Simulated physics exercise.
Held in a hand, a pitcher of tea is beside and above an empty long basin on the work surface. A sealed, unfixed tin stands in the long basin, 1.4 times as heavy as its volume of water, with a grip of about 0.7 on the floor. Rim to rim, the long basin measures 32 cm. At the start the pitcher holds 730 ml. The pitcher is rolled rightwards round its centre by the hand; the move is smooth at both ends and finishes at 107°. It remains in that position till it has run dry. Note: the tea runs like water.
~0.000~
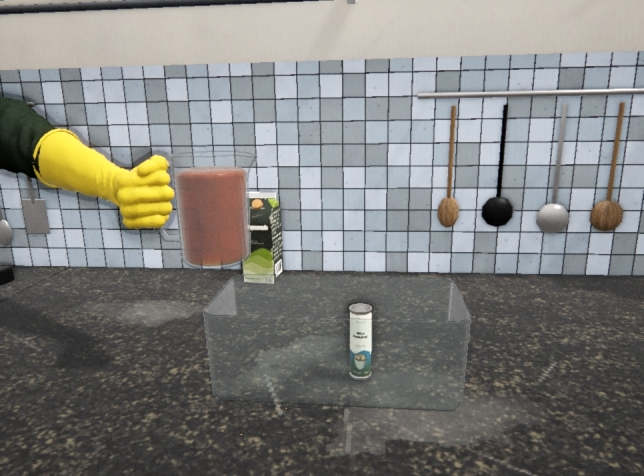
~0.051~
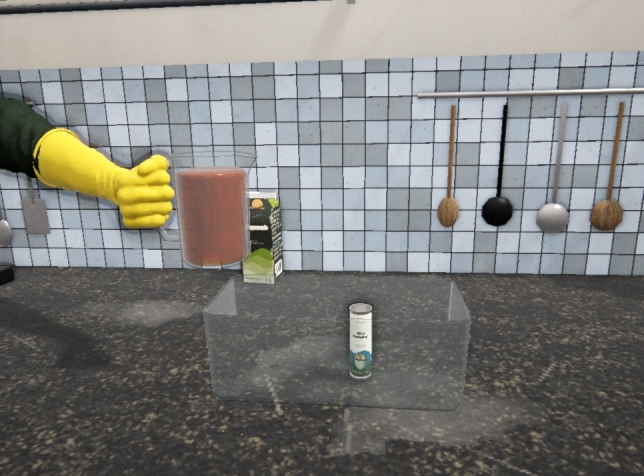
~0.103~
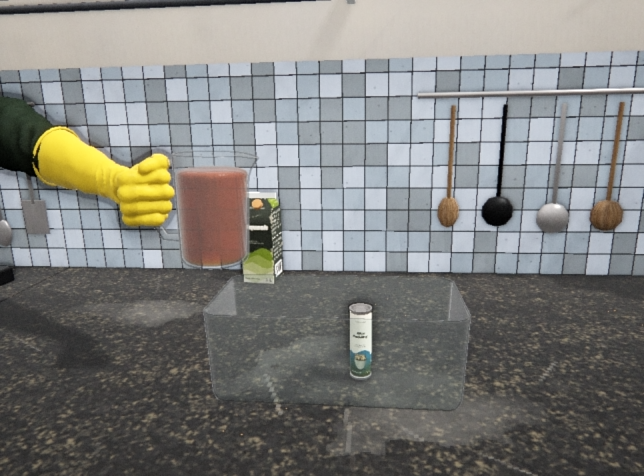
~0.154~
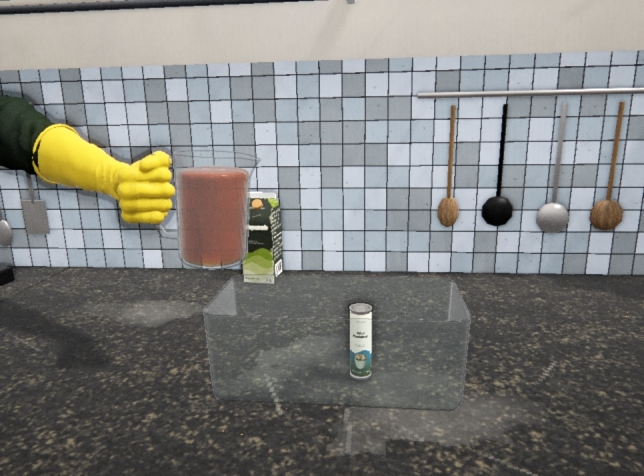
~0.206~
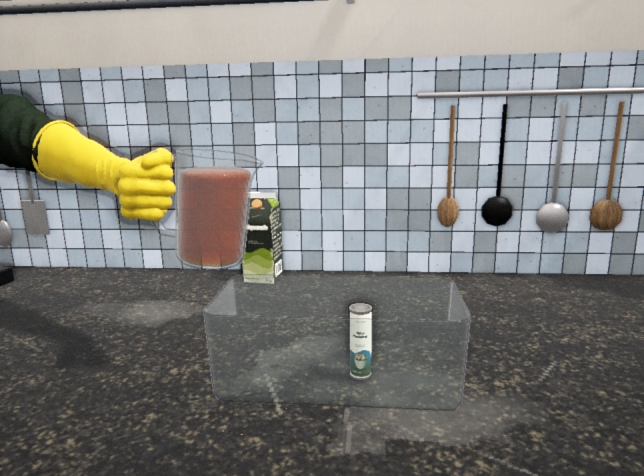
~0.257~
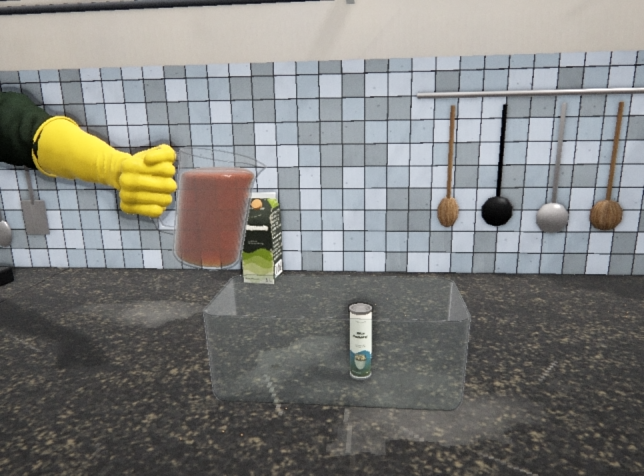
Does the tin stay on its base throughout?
Yes, it stays on its base.
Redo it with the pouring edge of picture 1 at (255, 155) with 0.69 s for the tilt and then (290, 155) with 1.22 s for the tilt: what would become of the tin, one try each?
In the first try it remains standing; in the second it comes down.
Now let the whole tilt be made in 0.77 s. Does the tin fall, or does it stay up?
The tin stays on its base.
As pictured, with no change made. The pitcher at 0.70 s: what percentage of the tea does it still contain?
About 86 percent.
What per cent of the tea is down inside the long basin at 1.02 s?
Near 46 in a hundred.
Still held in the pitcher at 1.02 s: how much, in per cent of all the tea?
Close to 38 percent of the whole amount.
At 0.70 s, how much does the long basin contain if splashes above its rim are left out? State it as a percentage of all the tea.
Roughly 3 percent of it.
Then, 0.70 s in, the tilt is 65° and 86 per cent is still to pour; the tin stands where it began.
Then, 1.02 s in, the tilt is 100° and 38 per cent is still to pour; the tin stands where it began.
Then, 1.35 s in, the tilt is 107° and 3 per cent is still to pour; the tin stands where it began.
Then, 1.72 s in, the tilt is 107° and 0 per cent is still to pour; the tin stands where it began.
Finally, the tin stands where it began.
